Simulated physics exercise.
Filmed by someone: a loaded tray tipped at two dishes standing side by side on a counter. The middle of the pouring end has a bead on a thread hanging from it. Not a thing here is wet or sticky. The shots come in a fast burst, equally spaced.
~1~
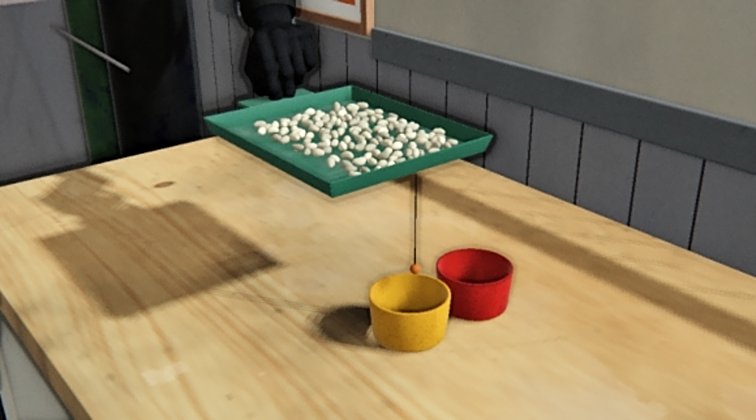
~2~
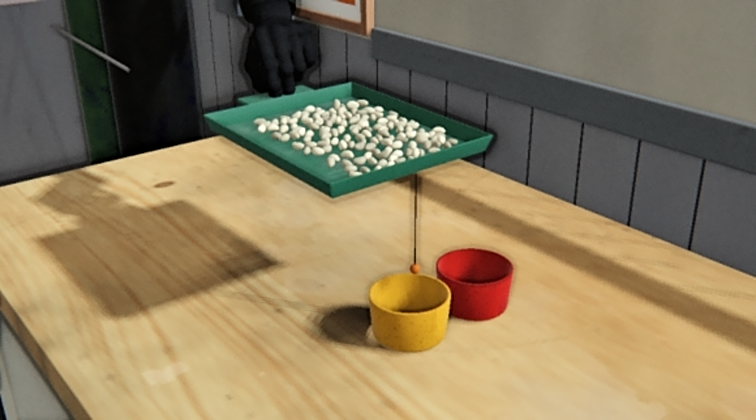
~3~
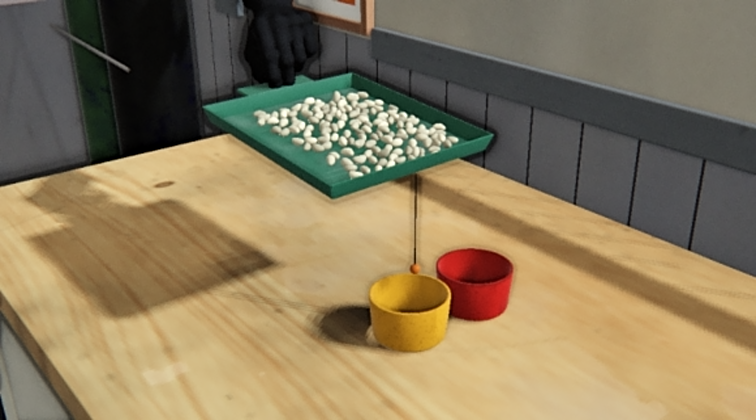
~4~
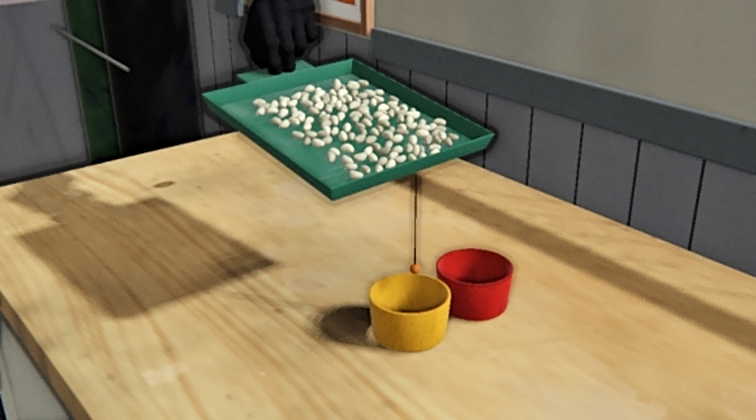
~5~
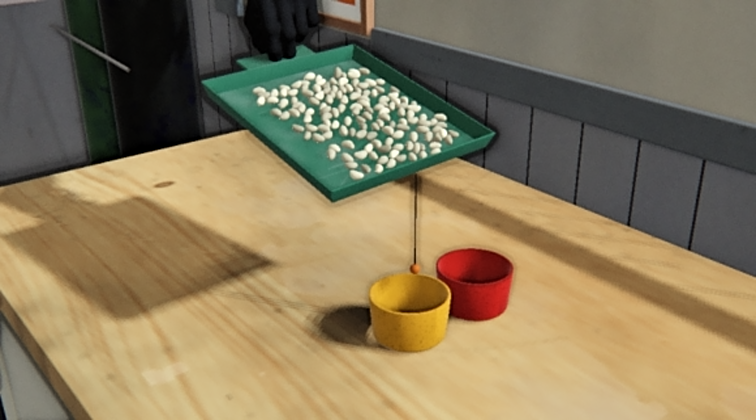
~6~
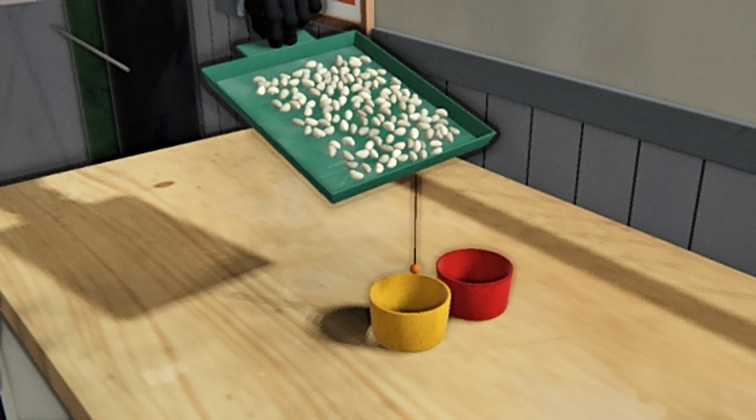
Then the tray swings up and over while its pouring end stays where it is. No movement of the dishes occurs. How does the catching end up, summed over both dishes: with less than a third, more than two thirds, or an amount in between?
Landed: Beneath a third.
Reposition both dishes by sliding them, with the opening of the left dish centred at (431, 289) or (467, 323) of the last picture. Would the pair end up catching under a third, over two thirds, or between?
Earlier place: Under a third. Later place: Under a third.
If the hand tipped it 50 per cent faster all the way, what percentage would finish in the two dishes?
Close to 20 in a hundred.
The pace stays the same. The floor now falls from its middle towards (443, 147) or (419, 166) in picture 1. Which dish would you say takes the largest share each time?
Result 1: The right-hand one; result 2: The right-hand one.
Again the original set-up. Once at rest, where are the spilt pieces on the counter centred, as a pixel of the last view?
(401, 376), about.
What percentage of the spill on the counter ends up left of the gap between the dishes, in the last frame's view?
Close to 60 per cent of the spill, I think.
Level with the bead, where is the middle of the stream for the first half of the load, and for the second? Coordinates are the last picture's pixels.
First close to (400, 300), next close to (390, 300).
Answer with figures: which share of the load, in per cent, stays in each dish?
10 per cent goes to the left dish and 0 per cent to the right dish.
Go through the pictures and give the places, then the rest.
In the first frame, corners of the pouring end near (332, 180) and (485, 135), level; middle of the load near (355, 133), white beans; left dish near (436, 326); right dish near (501, 297); bead on its thread near (415, 269).
In the second frame, corners of the pouring end near (332, 181) and (485, 135), level; middle of the load near (355, 131).
In the third frame, corners of the pouring end near (333, 182) and (486, 134), tipped barely, lowest at the left corner; middle of the load near (355, 126).
In the fourth frame, corners of the pouring end near (333, 184) and (486, 133), tipped a little, lowest at the left corner; middle of the load near (355, 119).
In the fifth frame, corners of the pouring end near (334, 187) and (487, 132), tipped a little, lowest at the left corner; middle of the load near (356, 112).
In the sixth frame, corners of the pouring end near (334, 189) and (488, 131), tipped clearly, lowest at the left corner; middle of the load near (357, 105); left dish near (436, 326); right dish near (501, 297).
Shortly afterwards, tray tipped steeply; all but a few on the tray; only a few outside both; a little in the air.
Next, tray tipped right over; a little on the tray; a little in the left dish; near half outside both; near a third in the air.
Some moments later, tray tipped past a quarter turn; a little in the left dish; the bulk outside both.
In the end, tray tipped past a quarter turn; a little in the left dish; none at all in the right dish; the bulk outside both.
